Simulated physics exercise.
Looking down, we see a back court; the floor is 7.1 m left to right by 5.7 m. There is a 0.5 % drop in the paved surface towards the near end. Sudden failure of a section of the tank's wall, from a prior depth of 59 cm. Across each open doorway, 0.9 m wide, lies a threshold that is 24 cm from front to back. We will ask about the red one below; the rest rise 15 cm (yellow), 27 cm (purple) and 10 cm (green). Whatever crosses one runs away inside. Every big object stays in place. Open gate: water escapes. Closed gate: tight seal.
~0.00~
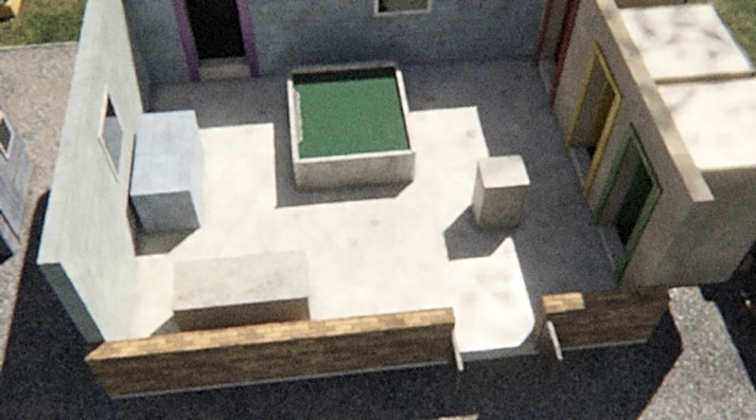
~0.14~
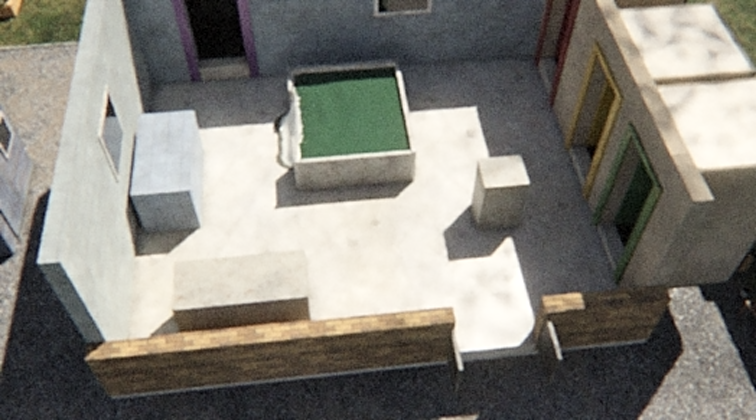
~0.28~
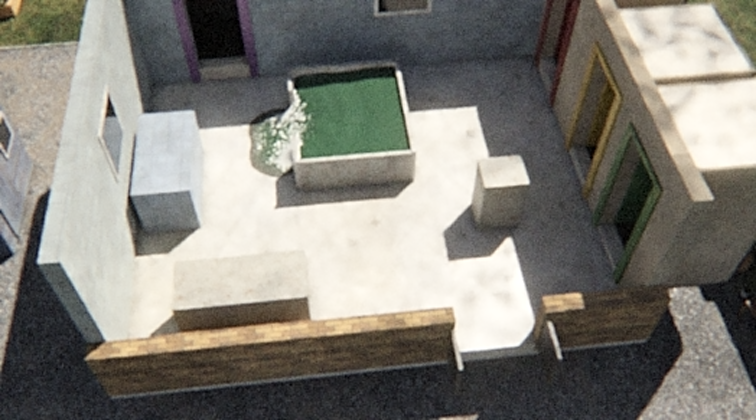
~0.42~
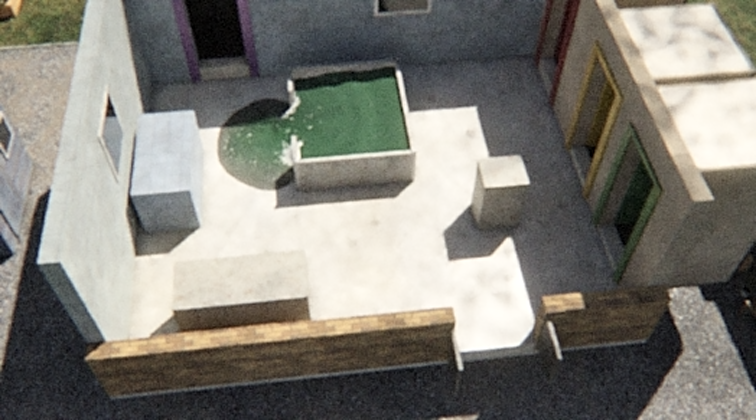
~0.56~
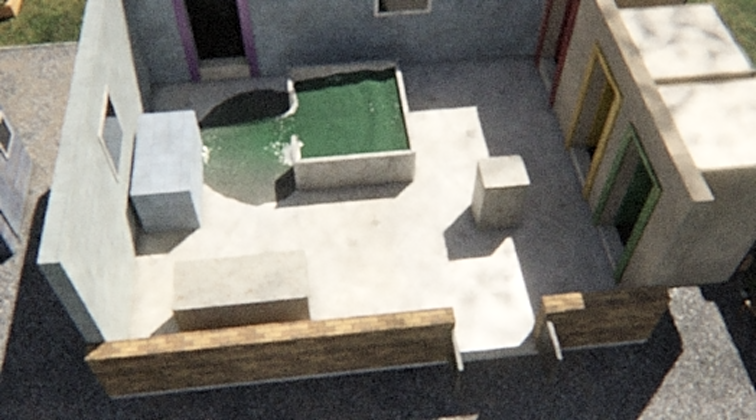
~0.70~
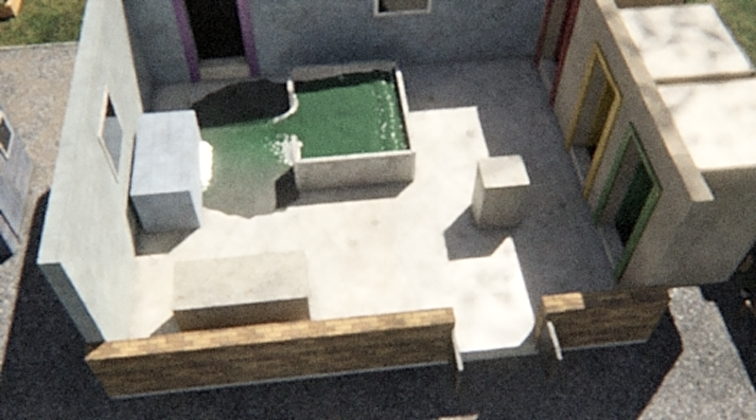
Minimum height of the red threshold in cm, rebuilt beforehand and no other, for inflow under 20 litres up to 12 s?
8 cm.
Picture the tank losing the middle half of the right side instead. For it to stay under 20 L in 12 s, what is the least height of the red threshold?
Some 22 cm.
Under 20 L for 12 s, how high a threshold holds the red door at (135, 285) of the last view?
Something near 8.5 cm.
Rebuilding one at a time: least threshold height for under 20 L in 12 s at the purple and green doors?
About 13.0 cm at purple and 6.0 cm at green.
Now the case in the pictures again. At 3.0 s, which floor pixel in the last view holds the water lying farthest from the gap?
Look about (126, 370) in the last picture.
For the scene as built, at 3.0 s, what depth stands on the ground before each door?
Door by door in centimetres - yellow 0, red 0, purple 17, green 0.
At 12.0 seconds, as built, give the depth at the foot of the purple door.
It works out to about 6.0 centimetres deep.
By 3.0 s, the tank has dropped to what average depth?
It averages close to 27 centimetres.
After 1.4 s water covers 20 % of the floor, deepest (36 cm) near (211, 157); it has not reached the red door.
After 3.0 s water covers 35 % of the floor, deepest (29 cm) near (190, 135); it has not reached the red door.
After 12.0 s water covers 100 % of the floor, deepest (11 cm) near (577, 323); 6 cm at the red door, 0 litres in over its 24 cm threshold.
At the red door as built, the water arrived by 5.3 s and peaked near 12 cm at 6.2 s.
Run again over the same 12 s with other heights there, 30 litres in over 7 cm, 8 litres over 9.5 cm. The limit of 20 litres is kept from about 8 cm up.
